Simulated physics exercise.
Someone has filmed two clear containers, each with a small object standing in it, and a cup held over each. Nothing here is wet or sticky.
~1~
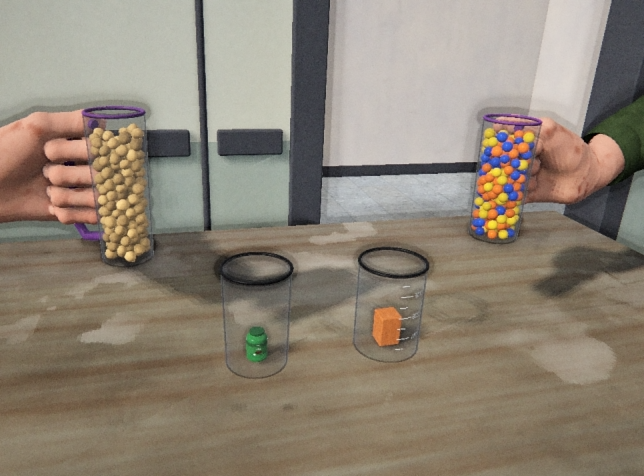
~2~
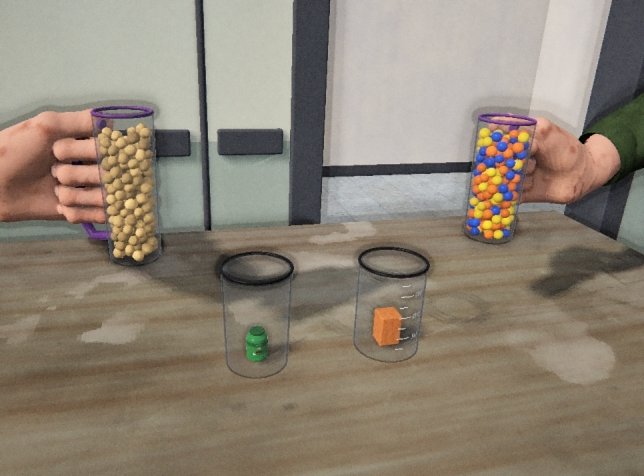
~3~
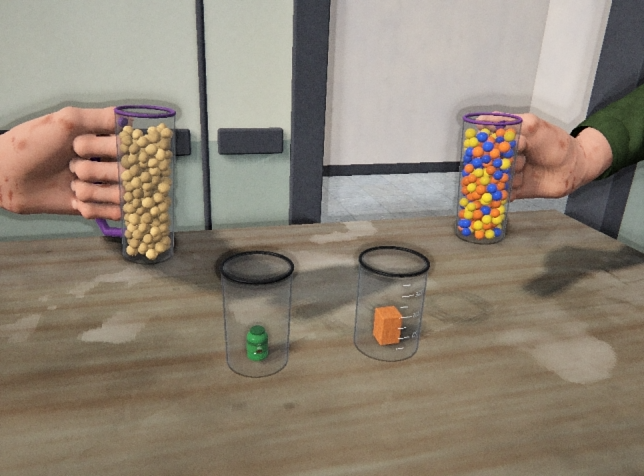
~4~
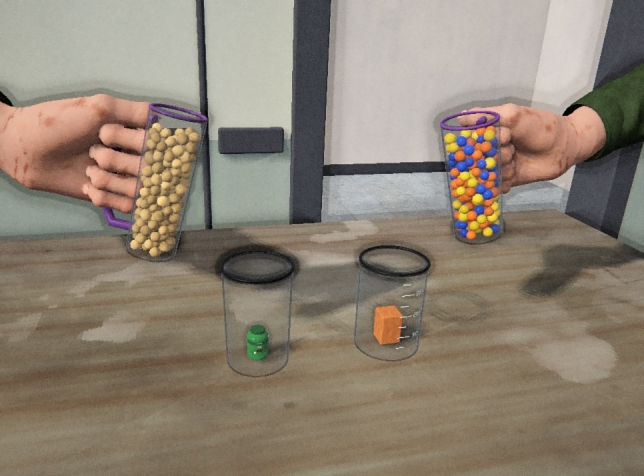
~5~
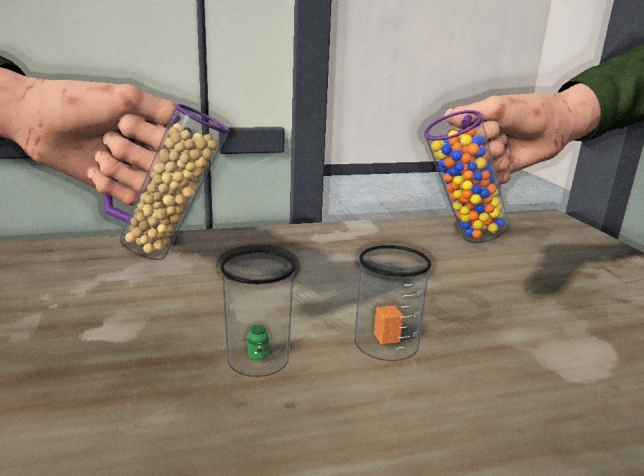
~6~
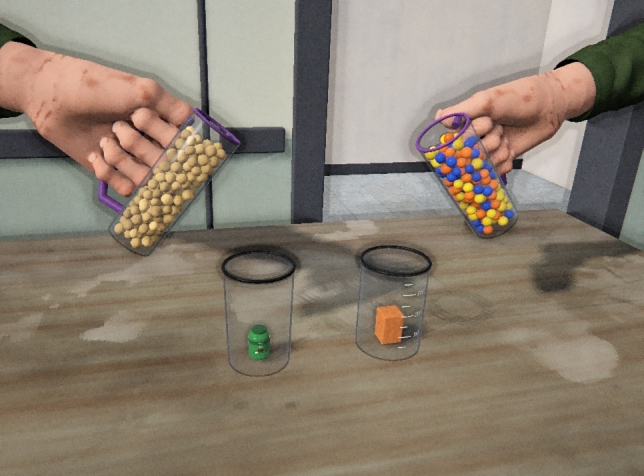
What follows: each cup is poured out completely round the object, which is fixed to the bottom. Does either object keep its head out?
At the end, left: Tip goes below. Right: Tip goes below.
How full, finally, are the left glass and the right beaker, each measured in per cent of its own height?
Some 55 left; 65 right.
Then, 0.57 s on from there, left glass empty, all of its cupful still in the cup; right beaker empty, nearly all of its cupful still in the cup.
Then, 1.06 s on from there, left glass nearly empty, the bulk of its cupful still in the cup; right beaker a quarter full, near half of its cupful still in the cup, one piece on the counter.
Then, 1.49 s on from there, left glass half full, none of its cupful still in the cup; right beaker half full, none of its cupful still in the cup, one piece on the counter.
In the end, left glass half full (surface near (259, 308)), nothing beside it; right beaker two thirds full (surface near (393, 287)), one piece on the counter; the left thing is covered; the right thing is covered.
